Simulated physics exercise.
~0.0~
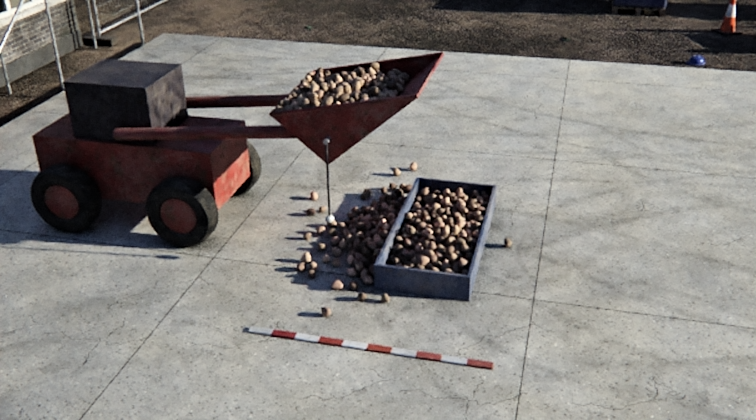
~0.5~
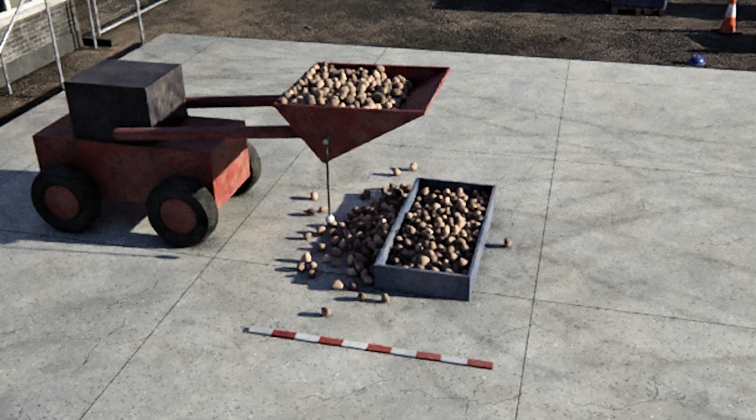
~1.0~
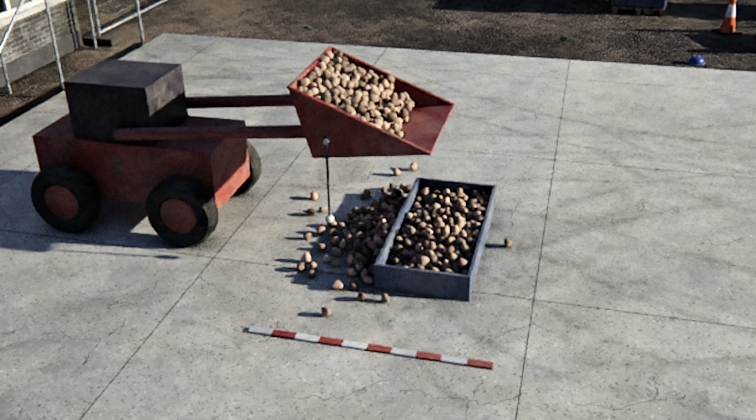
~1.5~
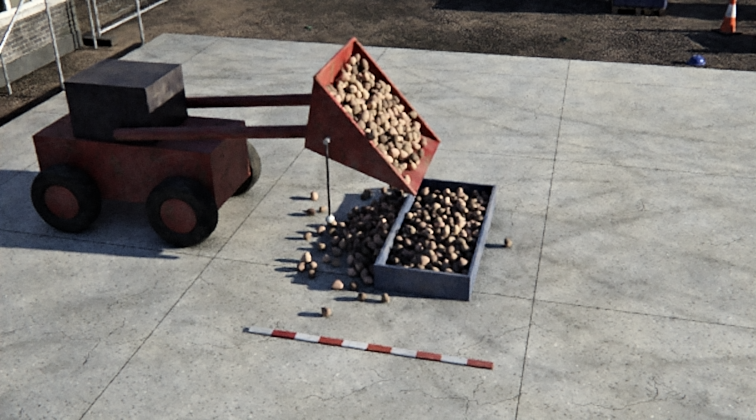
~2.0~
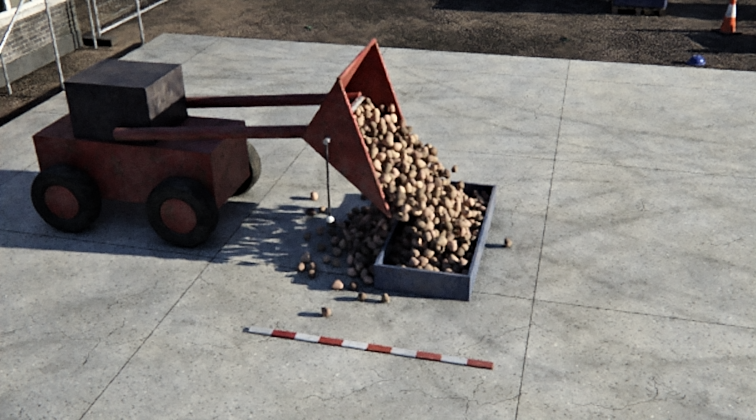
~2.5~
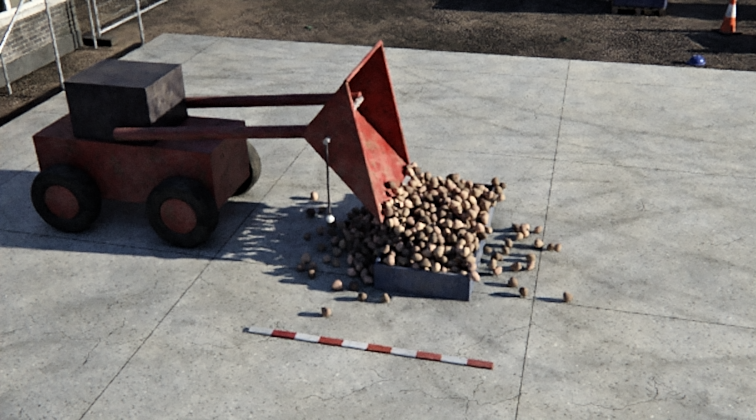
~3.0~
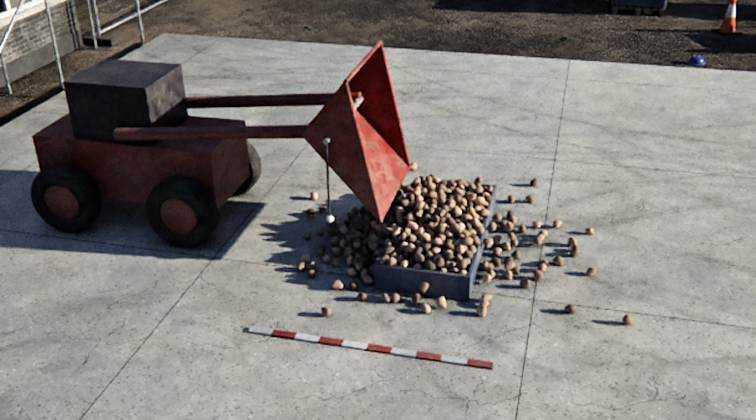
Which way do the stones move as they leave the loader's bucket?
The stones move to the right as they slide down out of the bucket, with some scattering past the bin.
